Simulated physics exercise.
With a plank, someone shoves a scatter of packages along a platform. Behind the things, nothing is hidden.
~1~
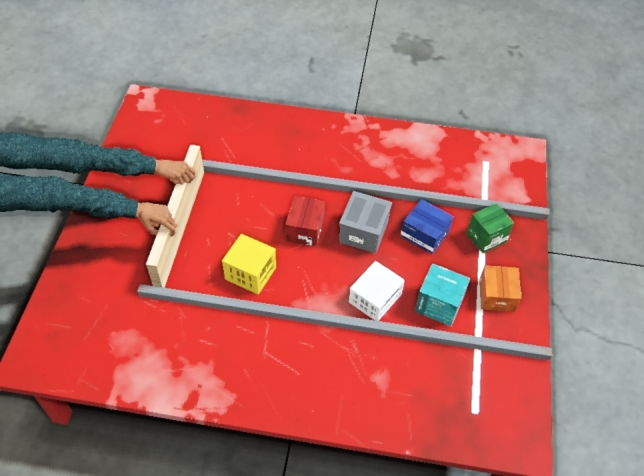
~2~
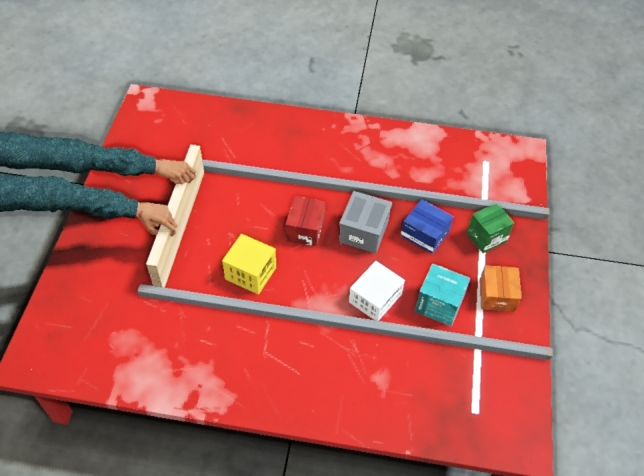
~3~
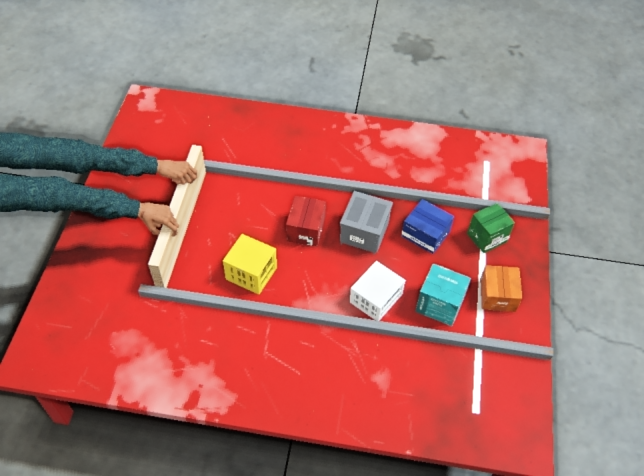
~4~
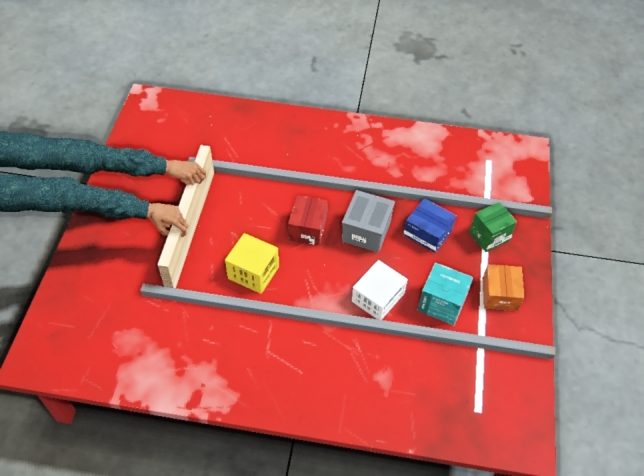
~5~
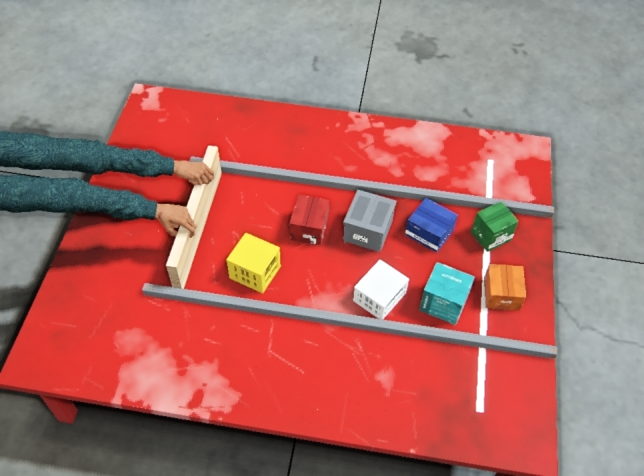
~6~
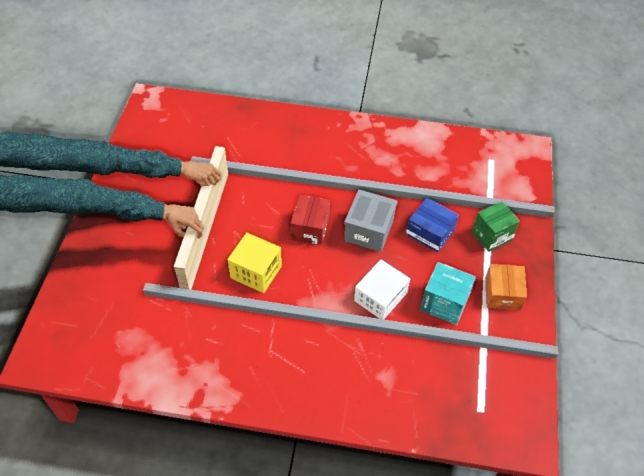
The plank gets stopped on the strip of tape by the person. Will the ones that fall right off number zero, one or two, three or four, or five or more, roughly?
The ones that plunge will number three or four.
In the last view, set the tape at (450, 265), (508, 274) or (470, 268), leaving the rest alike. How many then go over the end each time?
In order, 2, 6 and 4.
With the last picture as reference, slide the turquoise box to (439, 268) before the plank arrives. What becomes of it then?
In that case it never drops.
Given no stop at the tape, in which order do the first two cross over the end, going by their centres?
The green parcel first, the orange box second.
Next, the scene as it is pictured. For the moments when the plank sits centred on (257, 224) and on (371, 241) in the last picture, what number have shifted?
At first I count 1, and then 7.
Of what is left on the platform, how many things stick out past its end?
Number: 2.
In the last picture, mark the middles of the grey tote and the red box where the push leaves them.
You'll see the grey tote at (545, 245), with the red box at (506, 247).
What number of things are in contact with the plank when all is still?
In total, 2.
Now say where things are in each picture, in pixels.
Orange box (500, 289); green parcel (490, 228); turquoise box (442, 295); plank (178, 215); tape (481, 272), in the first picture.
Green parcel (490, 228); plank (178, 215), in the second picture.
Turquoise box (443, 295); white crate (377, 291), in the third picture.
Orange box (503, 288); red box (308, 221), in the fourth picture.
Green parcel (494, 227); grey tote (369, 222), in the fifth picture.
Orange box (506, 287); green parcel (495, 227); turquoise box (447, 294); plank (203, 217); tape (487, 271), in the sixth picture.
Early on, none off yet; orange box at rest near (506, 287); green parcel at rest near (495, 227); turquoise box at rest near (447, 294).
A while later, none off yet; orange box at rest near (506, 287); green parcel moving near (498, 227); turquoise box travelled a little near (453, 294).
Further along, none off yet; orange box travelled about its own width near (560, 289); green parcel travelled well along near (565, 240); turquoise box travelled well along near (527, 304).
Finally, the number that fall off is three or four; lost, blue box, turquoise box, green parcel and orange box.
